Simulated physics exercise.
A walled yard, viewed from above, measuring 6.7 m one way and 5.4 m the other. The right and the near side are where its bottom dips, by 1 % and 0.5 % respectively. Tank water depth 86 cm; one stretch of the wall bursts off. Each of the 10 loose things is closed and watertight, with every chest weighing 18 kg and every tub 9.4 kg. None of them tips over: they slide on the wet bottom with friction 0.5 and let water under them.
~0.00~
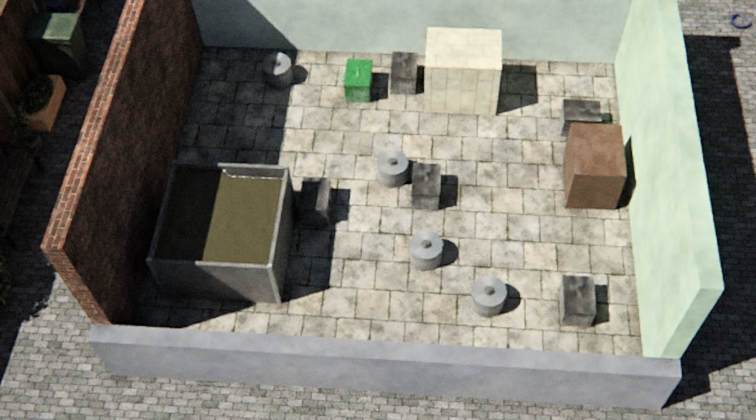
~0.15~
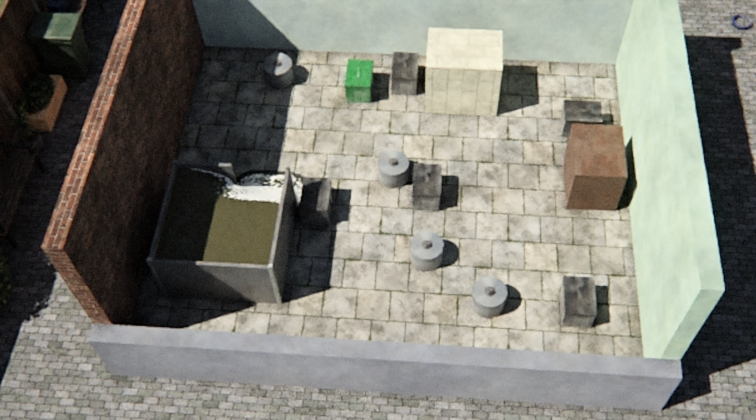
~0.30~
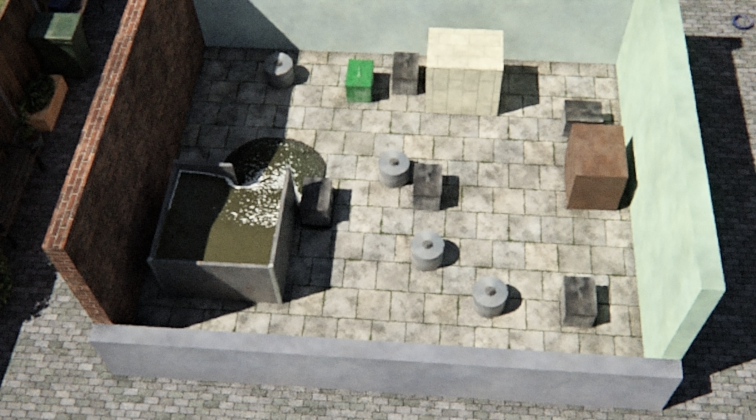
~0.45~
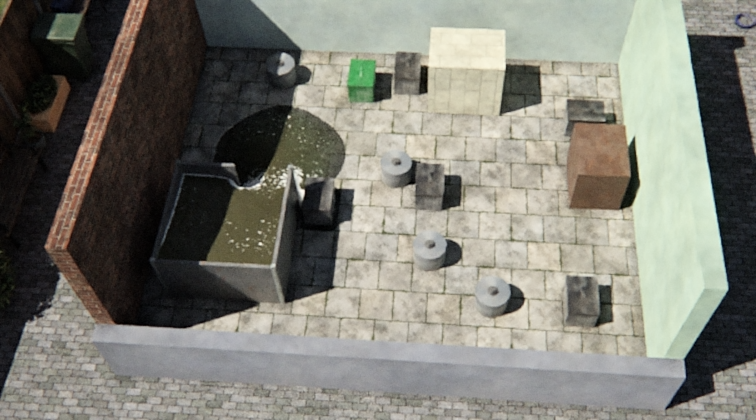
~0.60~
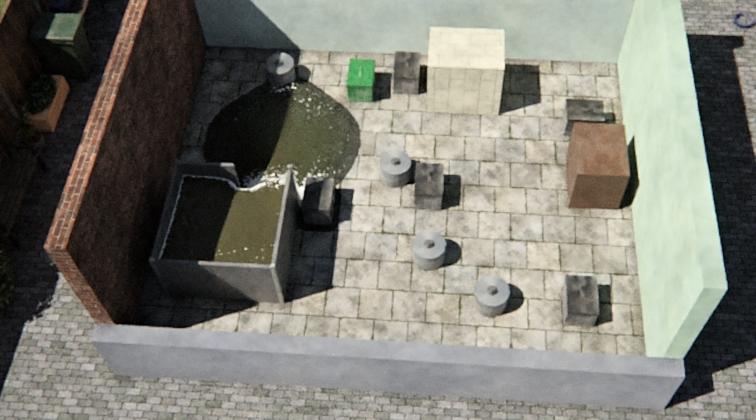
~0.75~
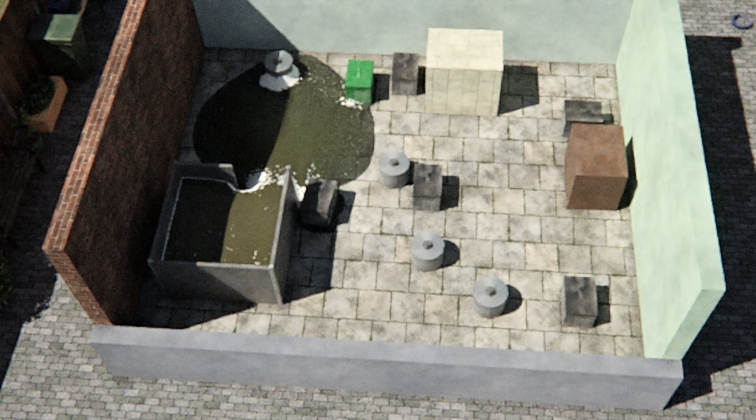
In the video, part of the far wall of a water-filled tank in a walled yard breaks open, and murky water pours onto the paving, spreading around a grey cylinder and reaching the green chest while most objects stay put.
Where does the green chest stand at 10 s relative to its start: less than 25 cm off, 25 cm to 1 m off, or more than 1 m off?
The move is big.
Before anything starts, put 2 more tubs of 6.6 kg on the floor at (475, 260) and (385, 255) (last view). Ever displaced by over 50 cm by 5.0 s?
So it goes behind the line, then behind the line.
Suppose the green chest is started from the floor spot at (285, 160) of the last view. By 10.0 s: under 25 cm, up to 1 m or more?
It goes a long way.
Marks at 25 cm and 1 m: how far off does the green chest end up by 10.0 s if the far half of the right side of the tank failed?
The green chest remains in place.
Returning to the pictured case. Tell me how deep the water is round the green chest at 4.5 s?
I'd put it at about 16 cm.
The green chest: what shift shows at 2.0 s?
Displacement by then near 60 cm.
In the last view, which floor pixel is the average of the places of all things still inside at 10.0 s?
They average out to somewhere around (427, 214).
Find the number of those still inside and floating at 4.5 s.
At that point I count 3.
After 2.0 s the green chest is near (390, 45), 0.7 m from its start, afloat; 3 afloat.
After 4.5 s the green chest is near (389, 89), 0.6 m from its start, afloat; 3 afloat.
After 7.0 s the green chest is near (407, 204), 2.6 m from its start, aground; 1 afloat.
After 10.0 s the green chest is near (403, 233), 3.0 m from its start, aground; 2 afloat.
